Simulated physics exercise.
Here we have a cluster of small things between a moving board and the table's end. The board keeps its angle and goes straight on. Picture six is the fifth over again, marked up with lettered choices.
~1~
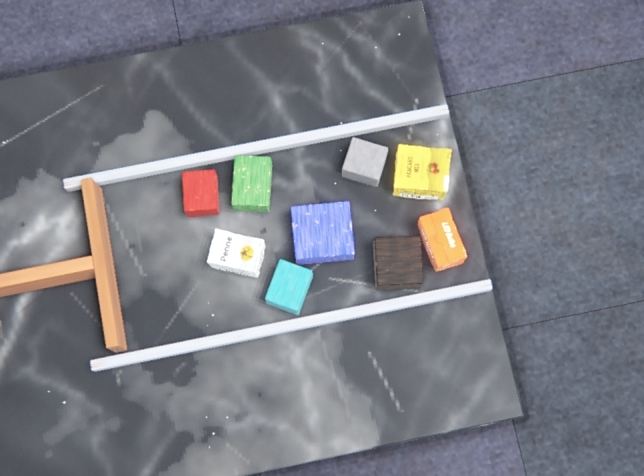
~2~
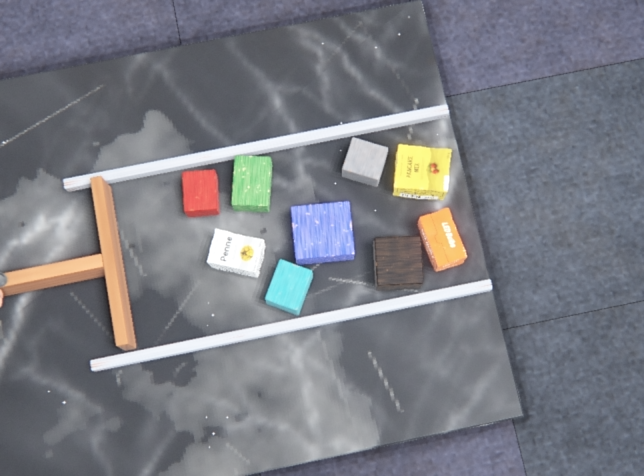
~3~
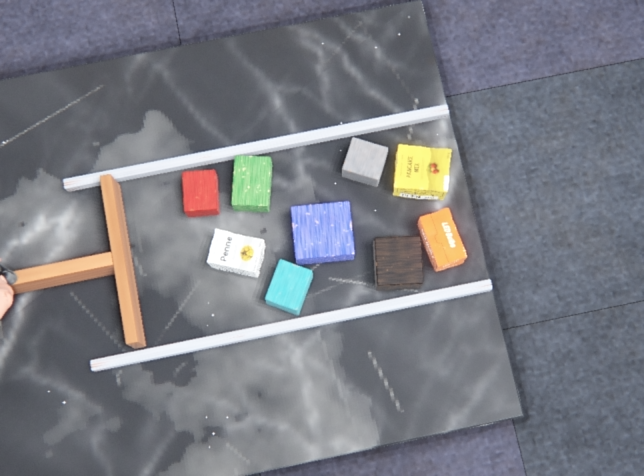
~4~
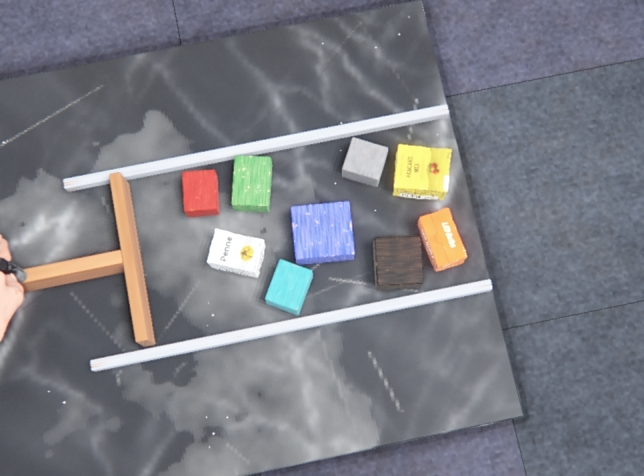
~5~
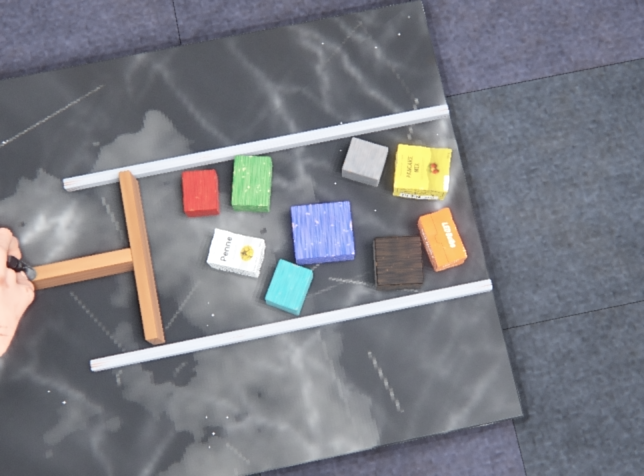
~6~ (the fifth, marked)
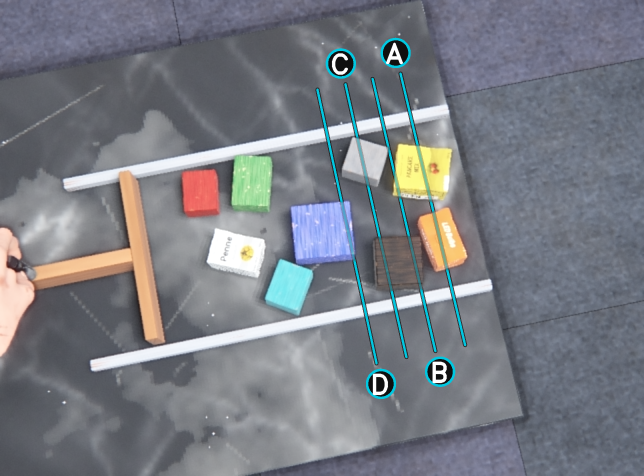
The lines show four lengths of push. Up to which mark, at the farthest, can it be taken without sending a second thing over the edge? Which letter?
D.
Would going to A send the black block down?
Yes.
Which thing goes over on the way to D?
The yellow packet.
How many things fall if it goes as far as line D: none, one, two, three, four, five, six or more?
One.
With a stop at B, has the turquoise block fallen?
By then, no.
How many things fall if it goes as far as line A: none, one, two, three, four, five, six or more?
By then, six or more.
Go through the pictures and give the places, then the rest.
Grey block (365, 162); turquoise block (289, 288); yellow packet (422, 172), in the first picture.
Board (108, 259); orange box (442, 240), in the second picture.
Board (118, 257); white packet (237, 253), in the third picture.
Board (128, 255); blue block (323, 233), in the fourth picture.
Board (137, 253); grey block (365, 162); turquoise block (289, 288); yellow packet (422, 172), in the fifth picture.
On the copy, A at (432, 205); B at (403, 211); C at (375, 216); D at (346, 222).
On D. First, board (211, 239); green block (260, 182); red block (227, 191).
Then, board (285, 224); orange box (453, 240); black block (411, 260).
Finally, board (341, 213); yellow packet over the edge; orange box (472, 240); one fallen.
By contrast, A drops six; B drops four; C drops two.
